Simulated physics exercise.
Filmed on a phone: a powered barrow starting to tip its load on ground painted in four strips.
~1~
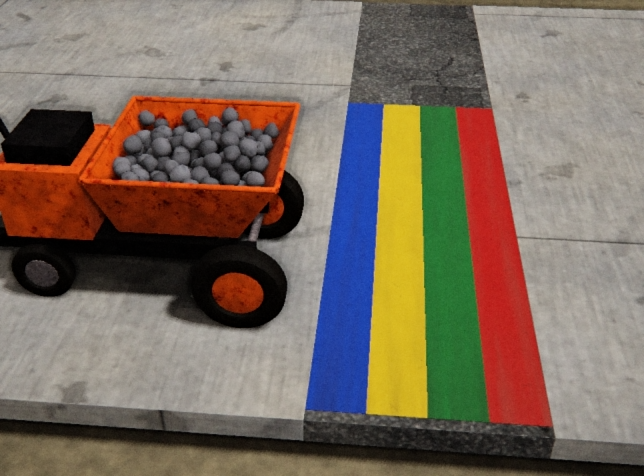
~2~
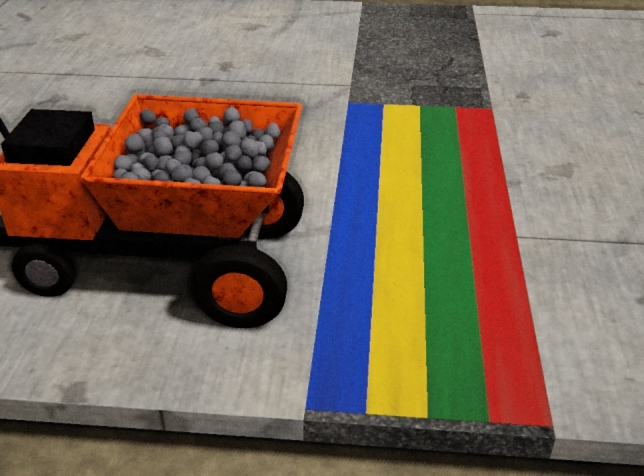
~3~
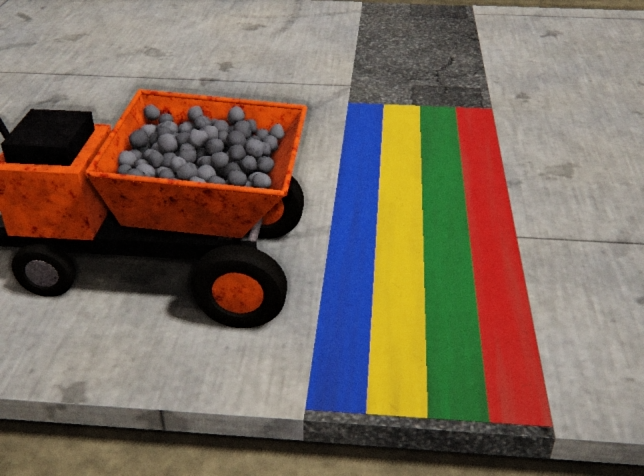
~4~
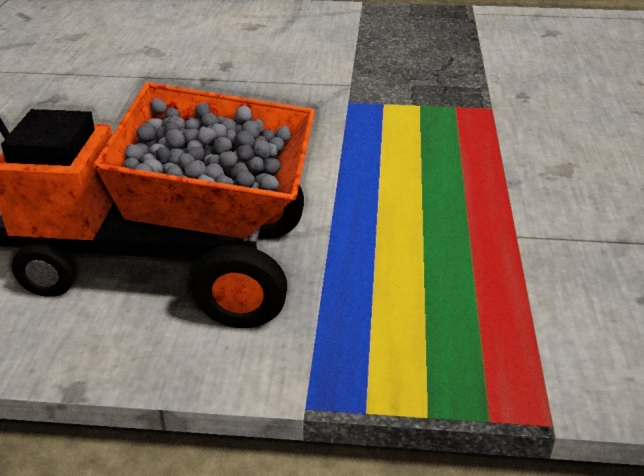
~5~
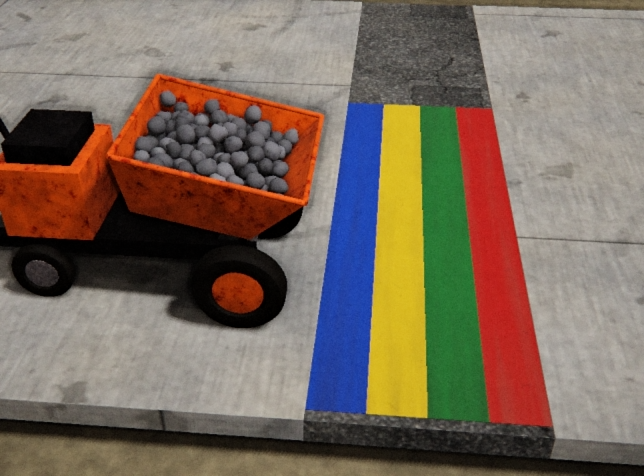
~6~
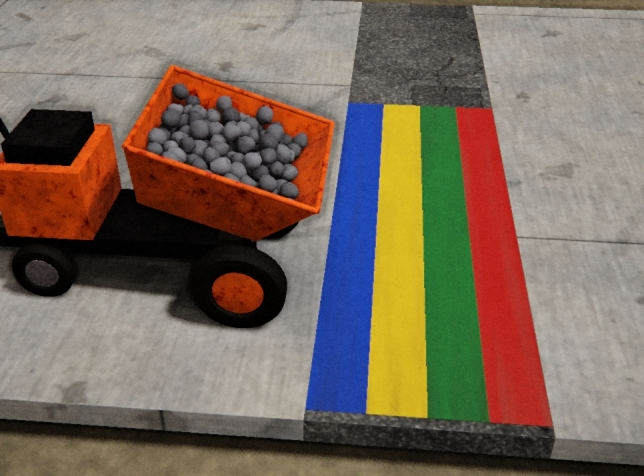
The footage shows an orange powered barrow loaded with round grey cobbles, standing left of blue, yellow, green and red strips; its skip stays level at first, then gradually tilts toward the right, its left end rising.
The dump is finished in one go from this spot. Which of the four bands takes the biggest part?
The heap favours the yellow strip.
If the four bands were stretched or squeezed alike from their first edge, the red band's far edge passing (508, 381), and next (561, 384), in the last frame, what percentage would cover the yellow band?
The first gives 30 %, the second 40 %.
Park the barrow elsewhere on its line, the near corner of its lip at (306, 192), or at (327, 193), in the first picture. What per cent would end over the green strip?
First some 30, then 40 per cent.
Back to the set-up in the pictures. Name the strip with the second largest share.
Second comes green.
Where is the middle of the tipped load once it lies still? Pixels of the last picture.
Roughly at (415, 280).
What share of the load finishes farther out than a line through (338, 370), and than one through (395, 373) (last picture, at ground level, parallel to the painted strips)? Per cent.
The first gives 70 %, the second 50 %.
Soon, skip tipped steeply; all in the skip.
A while on, skip tipped right over; nearly all in the skip; a small part over the yellow strip.
Towards the end, skip tipped right over; about half in the skip; a stray few over the blue strip; about a third over the yellow strip; a small part over the green strip; a small part over the red strip; a stray few off the paint.
Finally, skip tipped right over; about a quarter in the skip; a small part over the blue strip; about a third over the yellow strip; about a quarter over the green strip; a small part over the red strip; a stray few off the paint.
